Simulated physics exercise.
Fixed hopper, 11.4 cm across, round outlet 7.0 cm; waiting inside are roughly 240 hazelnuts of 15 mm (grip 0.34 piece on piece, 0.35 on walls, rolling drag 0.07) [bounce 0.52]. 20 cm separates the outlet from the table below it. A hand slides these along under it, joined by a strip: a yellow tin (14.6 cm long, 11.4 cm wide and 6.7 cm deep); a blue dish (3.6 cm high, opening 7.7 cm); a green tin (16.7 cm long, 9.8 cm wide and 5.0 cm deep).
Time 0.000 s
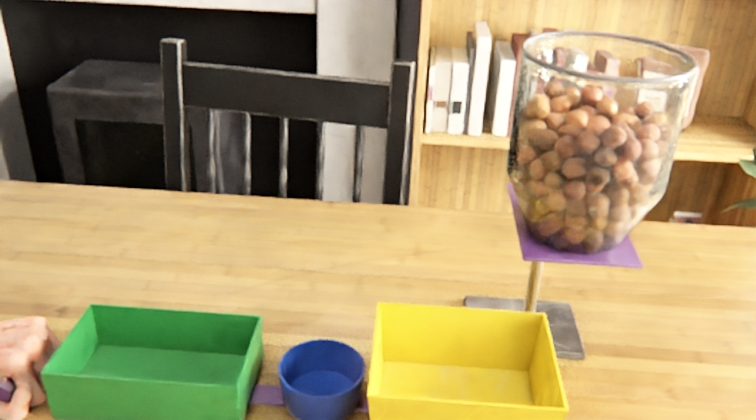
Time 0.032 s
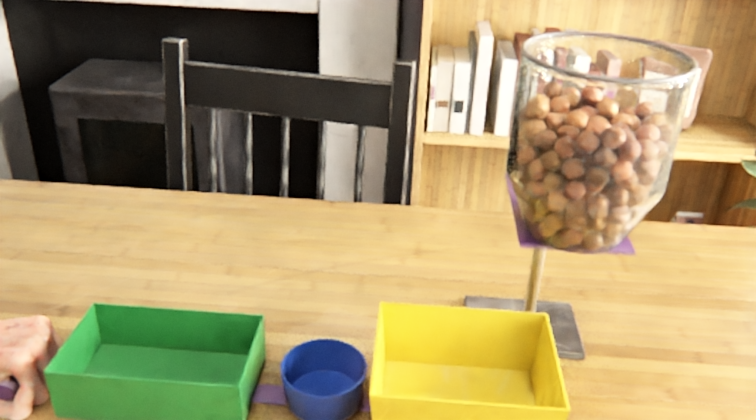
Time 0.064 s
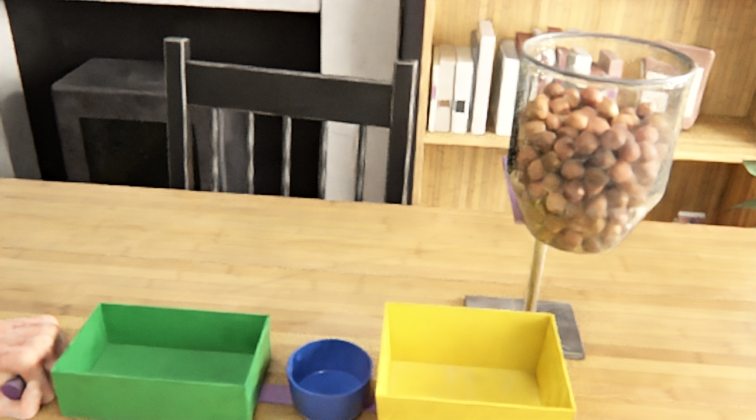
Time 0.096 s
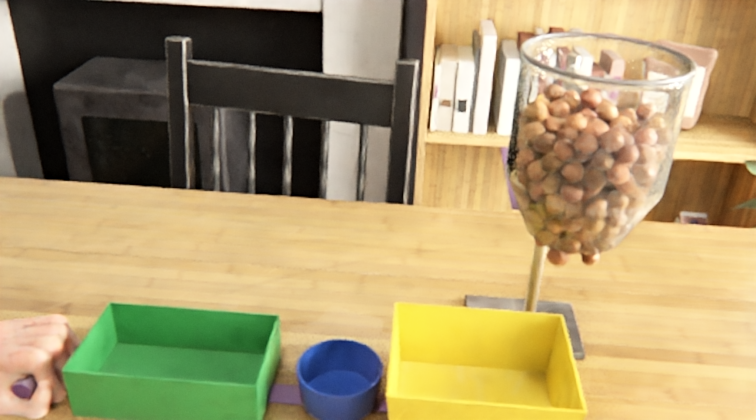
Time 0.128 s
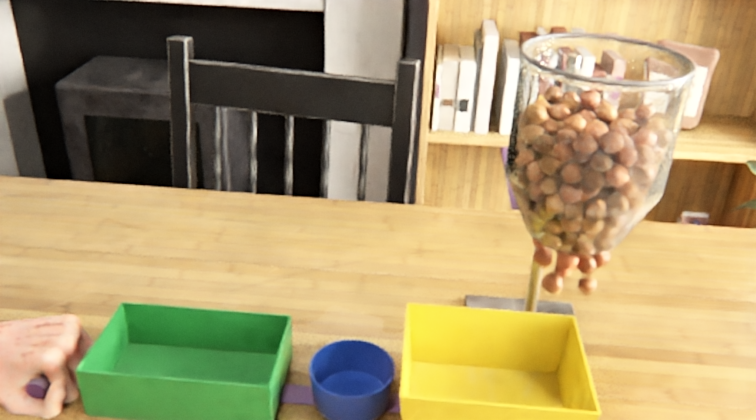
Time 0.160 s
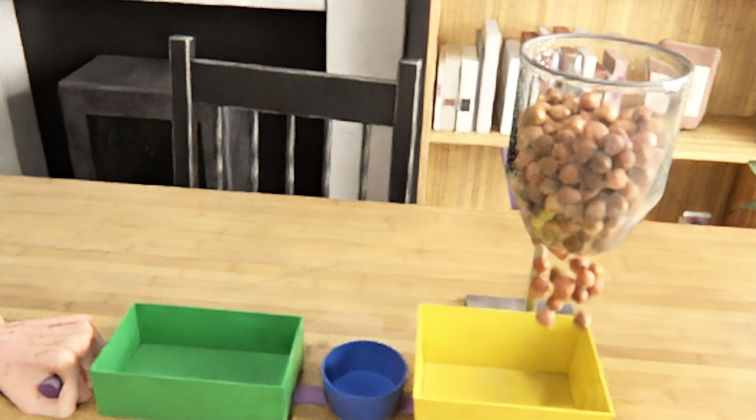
The clip opens on a glass container full of hazelnuts above a wooden table, with green, blue and yellow dishes lined up at left. A purple plate beneath the container disappears as a hand slides the joined dishes slightly right, and then hazelnuts drop from the bottom in a small cluster.
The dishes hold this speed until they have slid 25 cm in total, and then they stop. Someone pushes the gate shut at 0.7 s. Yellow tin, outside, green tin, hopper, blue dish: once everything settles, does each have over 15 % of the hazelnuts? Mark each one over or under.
My marks are as follows: Yellow tin - over; outside - over; green tin - under; hopper - under; blue dish - over.
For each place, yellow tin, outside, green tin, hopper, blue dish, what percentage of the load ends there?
Yellow tin 35, outside 30, green tin 5, hopper 5, blue dish 25.
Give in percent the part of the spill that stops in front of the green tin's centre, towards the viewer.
About 60% of the spill.
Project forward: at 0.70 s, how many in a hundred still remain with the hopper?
Roughly 10 in a hundred, I'd say.
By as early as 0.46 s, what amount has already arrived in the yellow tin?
35 percent.
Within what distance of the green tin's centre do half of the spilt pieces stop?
That works out to some 22 cm.
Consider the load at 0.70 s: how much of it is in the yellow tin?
35 per cent.
After 0.46 s, yellow tin 35 %, hopper 45 %, in the air 15 %; middle of all pieces on or above the table near (575, 288).
After 0.70 s, yellow tin 35 %, outside 5 %, hopper 10 %, blue dish 25 %, in the air 20 %; middle of all pieces on or above the table near (616, 368).
After 0.93 s, yellow tin 35 %, outside 25 %, hopper 5 %, blue dish 25 %; middle of all pieces on or above the table near (632, 403).
After 1.15 s, yellow tin 35 %, outside 30 %, hopper 5 %, blue dish 25 %; middle of all pieces on or above the table near (633, 409).
At rest (2.0 s), yellow tin 35 %, outside 30 %, green tin 5 %, hopper 5 %, blue dish 25 %.
